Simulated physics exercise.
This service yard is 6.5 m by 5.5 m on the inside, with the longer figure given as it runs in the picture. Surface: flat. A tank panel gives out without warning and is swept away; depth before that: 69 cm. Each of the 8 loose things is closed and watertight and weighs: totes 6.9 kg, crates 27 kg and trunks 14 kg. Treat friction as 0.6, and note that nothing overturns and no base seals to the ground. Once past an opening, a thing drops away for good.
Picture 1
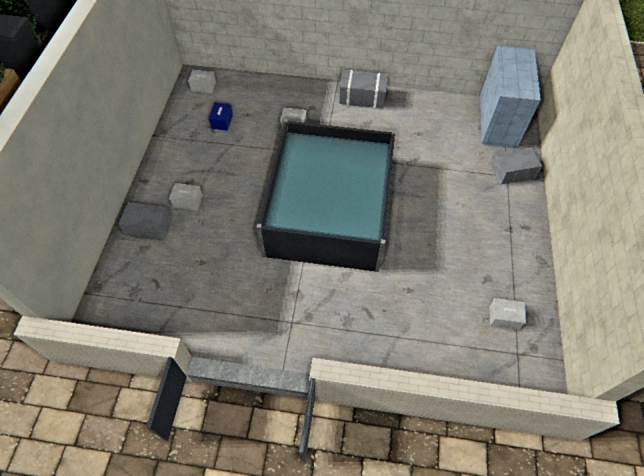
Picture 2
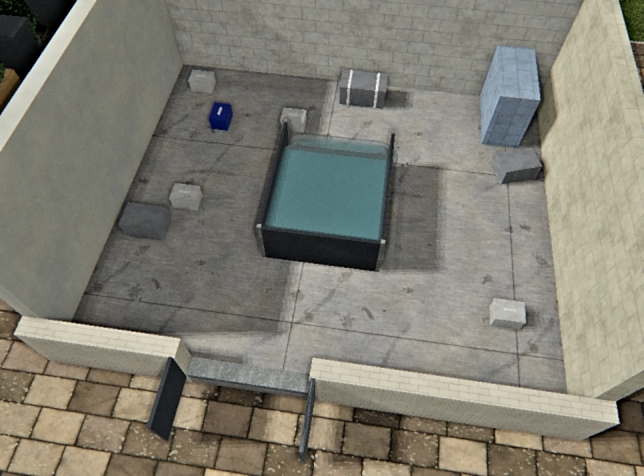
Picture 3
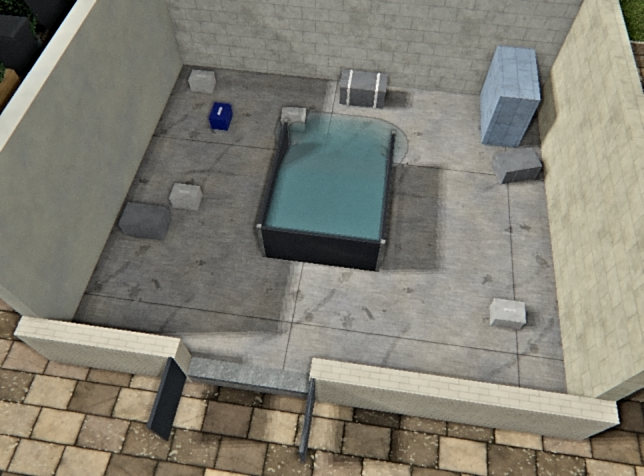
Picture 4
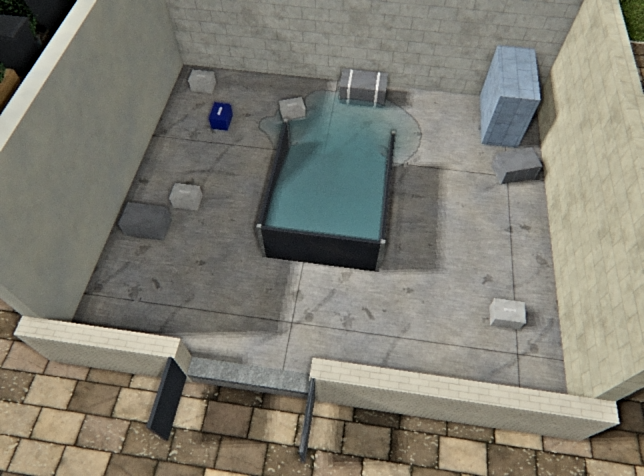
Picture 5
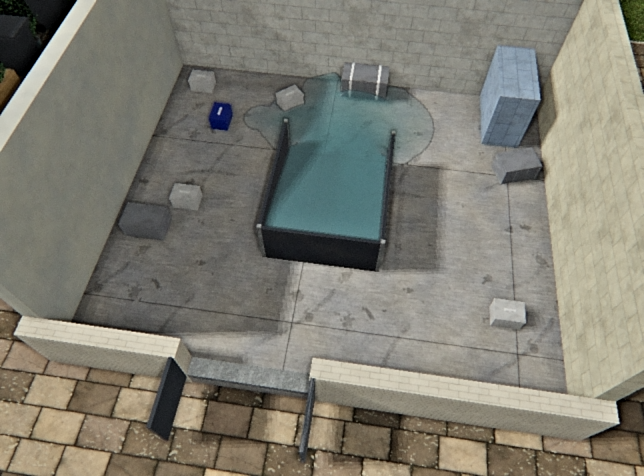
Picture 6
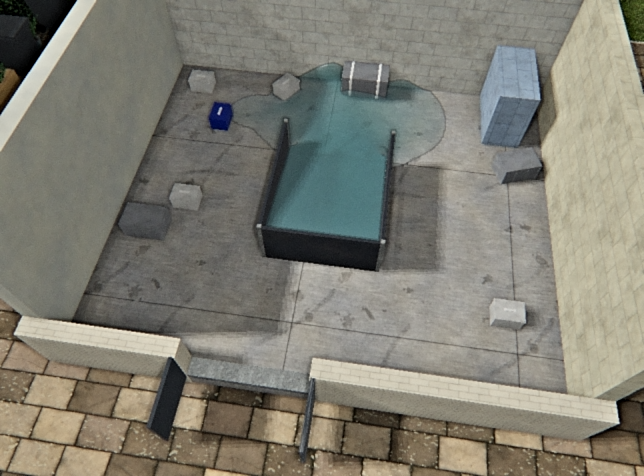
Water pours out through the open far side of a dark-walled tank in a walled yard and spreads across the paving in a widening sheet, pushing a pale block slightly back and to the left and surrounding a strapped trunk.
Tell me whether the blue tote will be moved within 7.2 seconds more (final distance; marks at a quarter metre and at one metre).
Observation: Blue tote moves a great deal.
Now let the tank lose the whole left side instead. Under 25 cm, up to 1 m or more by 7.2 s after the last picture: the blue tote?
What happens next is that the blue tote gets swept a long way.
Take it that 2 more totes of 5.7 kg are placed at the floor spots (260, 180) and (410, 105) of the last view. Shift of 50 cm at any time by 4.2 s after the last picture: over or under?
Below the mark, beyond the mark.
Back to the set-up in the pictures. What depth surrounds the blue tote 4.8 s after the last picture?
4 cm or so.
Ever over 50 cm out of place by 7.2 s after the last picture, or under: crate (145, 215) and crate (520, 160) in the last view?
The first topped the threshold, and the second never reached the threshold.
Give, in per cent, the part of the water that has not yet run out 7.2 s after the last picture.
Remaining: Approx. 94 per cent.
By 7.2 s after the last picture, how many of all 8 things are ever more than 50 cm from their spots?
I count 7.
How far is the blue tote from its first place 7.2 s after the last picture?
Measured offset: Near 250 cm.
Then, 0.9 s after the last picture the blue tote is near (220, 111), 0.0 m from its start, aground; 0 of 8 are out; 1 afloat.
Then, 2.8 s after the last picture the blue tote is near (202, 143), 0.8 m from its start, aground; 0 of 8 are out; 2 afloat.
Then, 4.8 s after the last picture the blue tote is near (215, 204), 1.9 m from its start, aground; 0 of 8 are out; 1 afloat.
Then, 7.2 s after the last picture the blue tote is near (219, 222), 2.3 m from its start, afloat; 0 of 8 are out; 6 afloat.
